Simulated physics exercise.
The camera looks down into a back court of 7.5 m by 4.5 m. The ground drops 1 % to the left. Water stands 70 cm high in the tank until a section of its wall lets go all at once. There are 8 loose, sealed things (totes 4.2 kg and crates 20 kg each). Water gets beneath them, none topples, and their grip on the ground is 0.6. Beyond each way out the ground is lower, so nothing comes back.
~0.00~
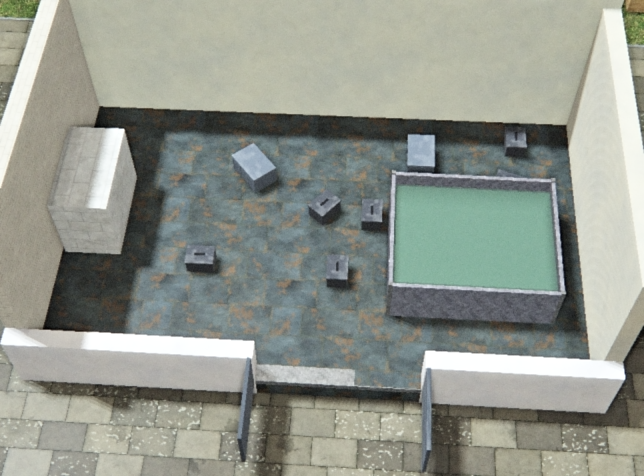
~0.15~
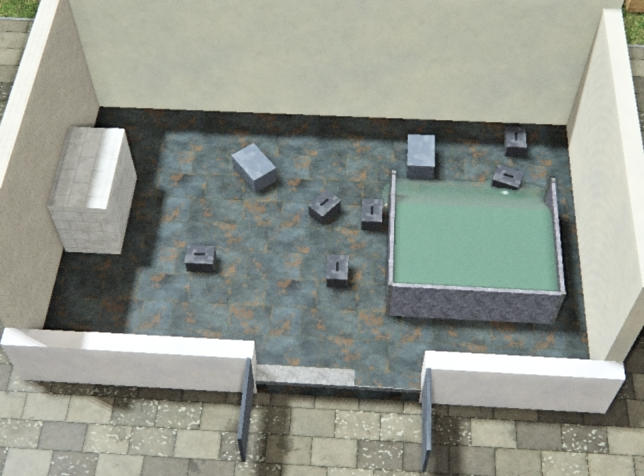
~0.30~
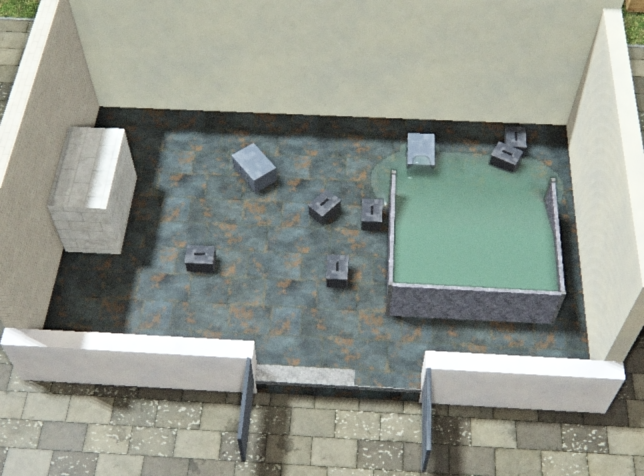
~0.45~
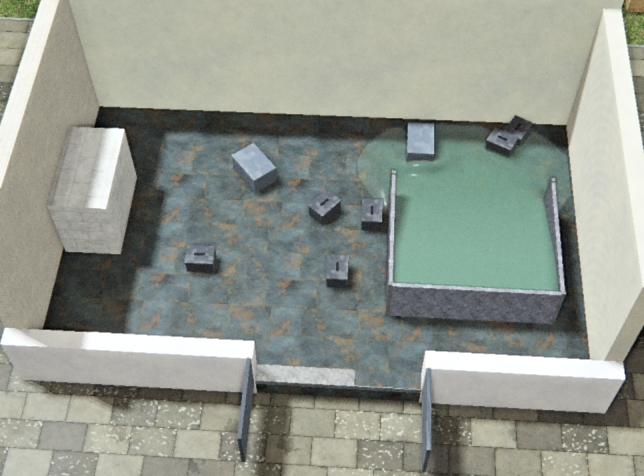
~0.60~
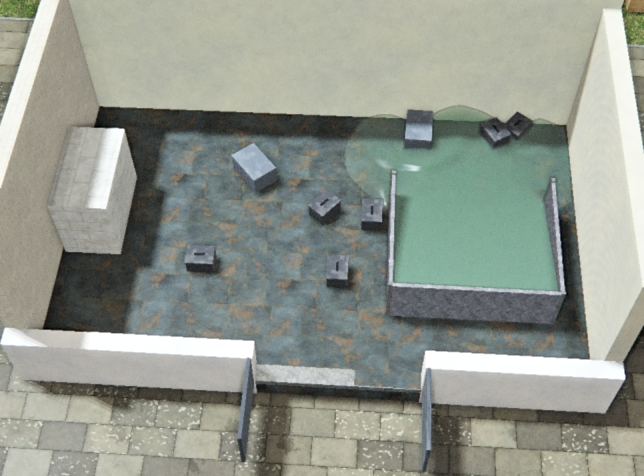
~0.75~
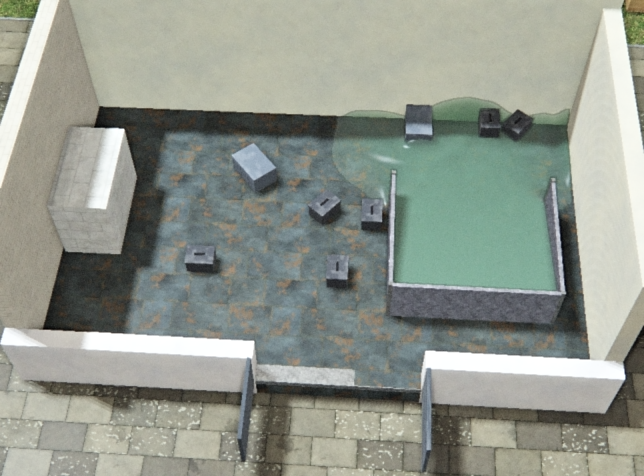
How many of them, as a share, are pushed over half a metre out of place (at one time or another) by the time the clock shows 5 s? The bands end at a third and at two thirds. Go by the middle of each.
That comes to two thirds or above.
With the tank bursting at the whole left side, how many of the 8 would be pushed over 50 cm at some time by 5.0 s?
Then 5.
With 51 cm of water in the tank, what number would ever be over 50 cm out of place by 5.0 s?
In that case 6 of them.
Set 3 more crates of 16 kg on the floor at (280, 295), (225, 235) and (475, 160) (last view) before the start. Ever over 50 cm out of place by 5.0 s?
In turn: Under, past it, over.
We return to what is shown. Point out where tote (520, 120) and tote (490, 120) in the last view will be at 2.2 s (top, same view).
Around (548, 145) and (514, 135).
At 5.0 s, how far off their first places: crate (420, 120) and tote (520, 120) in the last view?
In turn: 450 cm, 120 cm.
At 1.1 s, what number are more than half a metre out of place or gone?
2 of them.
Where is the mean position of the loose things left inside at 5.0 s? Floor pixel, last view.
Near (305, 247).
After 1.1 s 2 of 8 are over 50 cm from their spots; 3 afloat.
After 2.2 s 3 of 8 are over 50 cm from their spots; 3 afloat.
After 3.5 s 4 of 8 are over 50 cm from their spots; 3 afloat.
After 5.0 s 6 of 8 are over 50 cm from their spots, and 6 have been at some point; 4 afloat.
